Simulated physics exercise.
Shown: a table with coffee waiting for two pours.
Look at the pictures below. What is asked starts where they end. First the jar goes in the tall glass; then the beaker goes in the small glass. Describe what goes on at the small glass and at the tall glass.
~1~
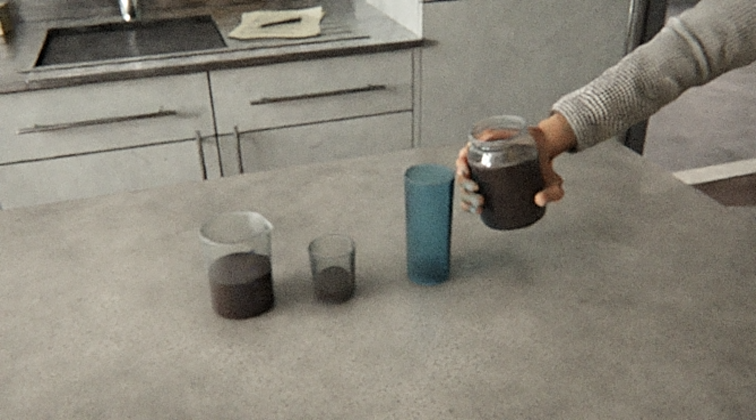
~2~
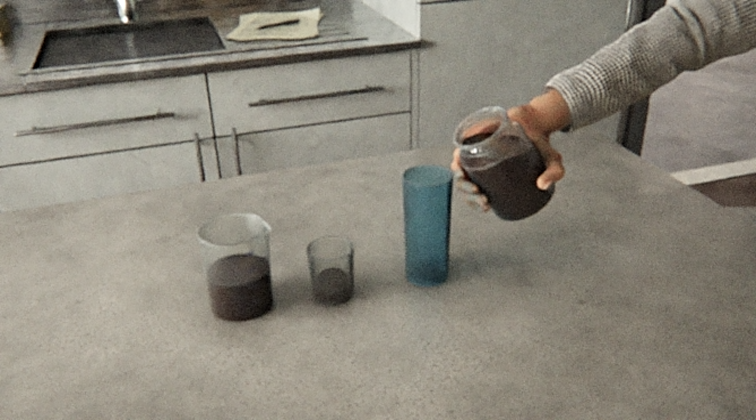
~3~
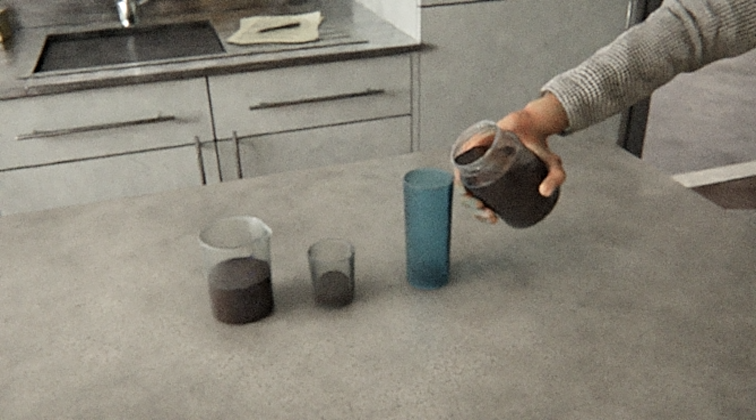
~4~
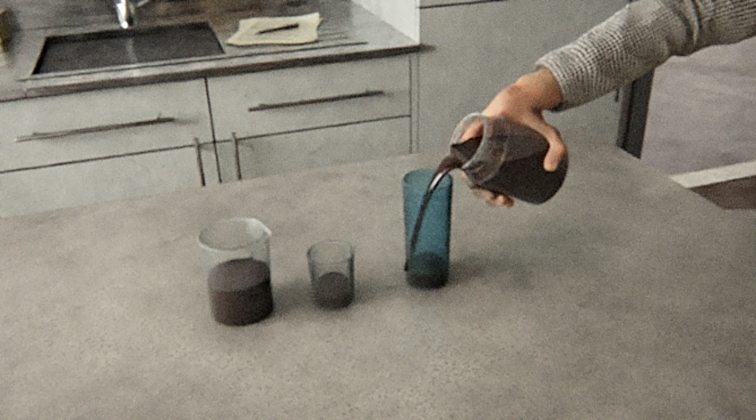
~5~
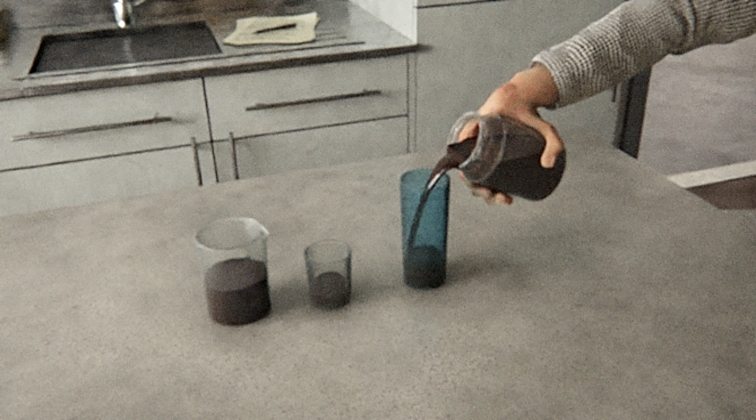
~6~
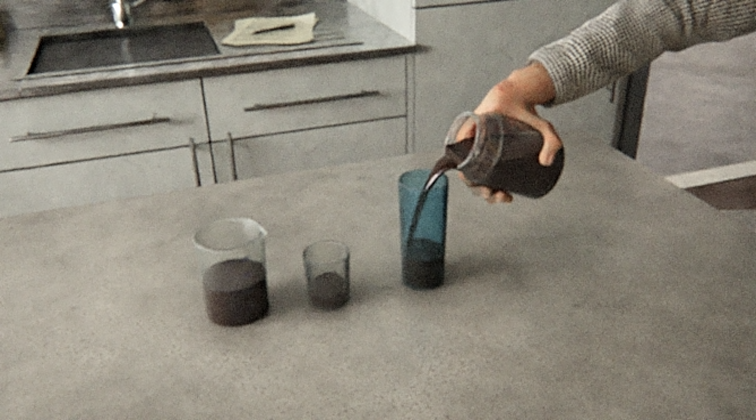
The small glass runs over, the tall glass runs over.
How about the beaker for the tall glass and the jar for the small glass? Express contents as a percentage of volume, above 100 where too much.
Near 60 and 390 per cent.
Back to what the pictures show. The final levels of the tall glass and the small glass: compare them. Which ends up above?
Answer: The right one.
Shortly, the tall glass is about three quarters full.
Then, the tall glass is full to the brim, some went over its rim.
At the finish, the small glass is full to the brim, some went over its rim; the tall glass is full to the brim, some went over its rim.
